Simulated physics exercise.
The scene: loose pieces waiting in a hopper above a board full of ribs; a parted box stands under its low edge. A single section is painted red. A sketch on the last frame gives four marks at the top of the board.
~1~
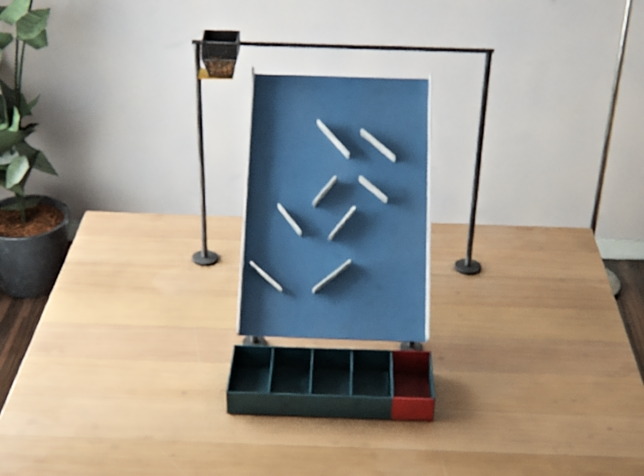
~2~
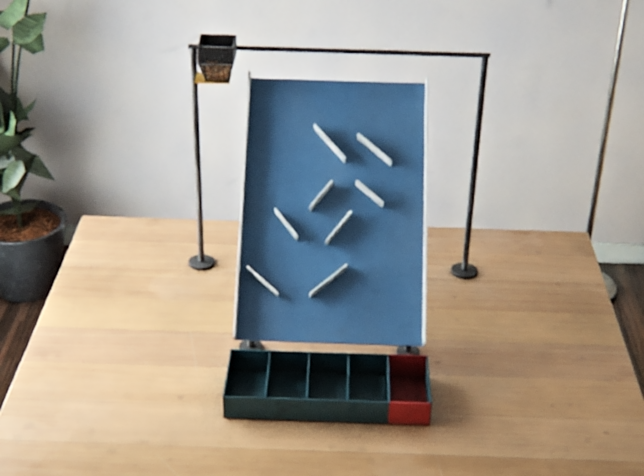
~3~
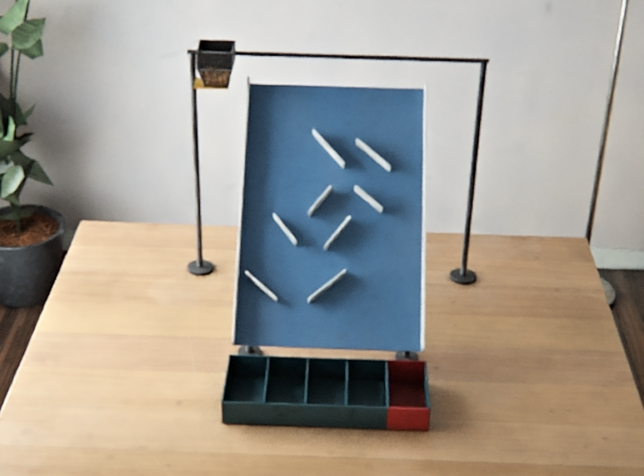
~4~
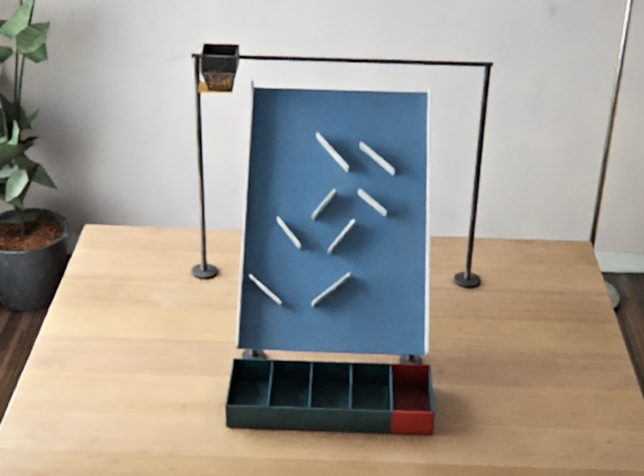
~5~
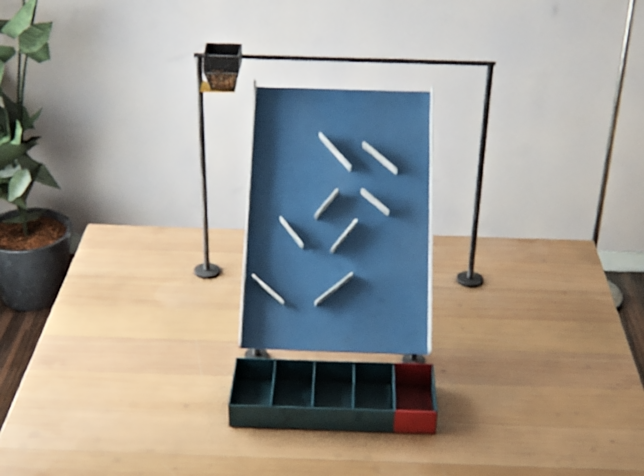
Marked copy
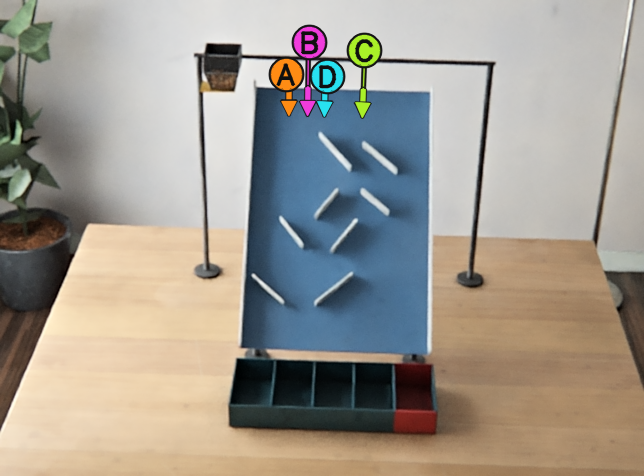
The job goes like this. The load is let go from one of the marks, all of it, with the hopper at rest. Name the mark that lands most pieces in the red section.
C beats the others.
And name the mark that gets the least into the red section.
A it is.
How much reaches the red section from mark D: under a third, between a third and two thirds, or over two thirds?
Mark D gives between a third and two thirds.
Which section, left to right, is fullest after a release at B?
The second from the left.
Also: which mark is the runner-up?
It is D.
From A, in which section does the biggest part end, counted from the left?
It is the second one.
On the marked copy, mark A meets the board at (288, 110); mark B meets the board at (307, 110); mark C meets the board at (362, 112); mark D meets the board at (324, 111).
Choosing A, none in the red section, nearly all in other sections, a stray few outside the box.
Choosing B, a small part in the red section, most in other sections, a small part outside the box.
Choosing C, most in the red section, a small part in other sections, a small part outside the box.
Choosing D, about a third in the red section, about a third in other sections, about a quarter outside the box.
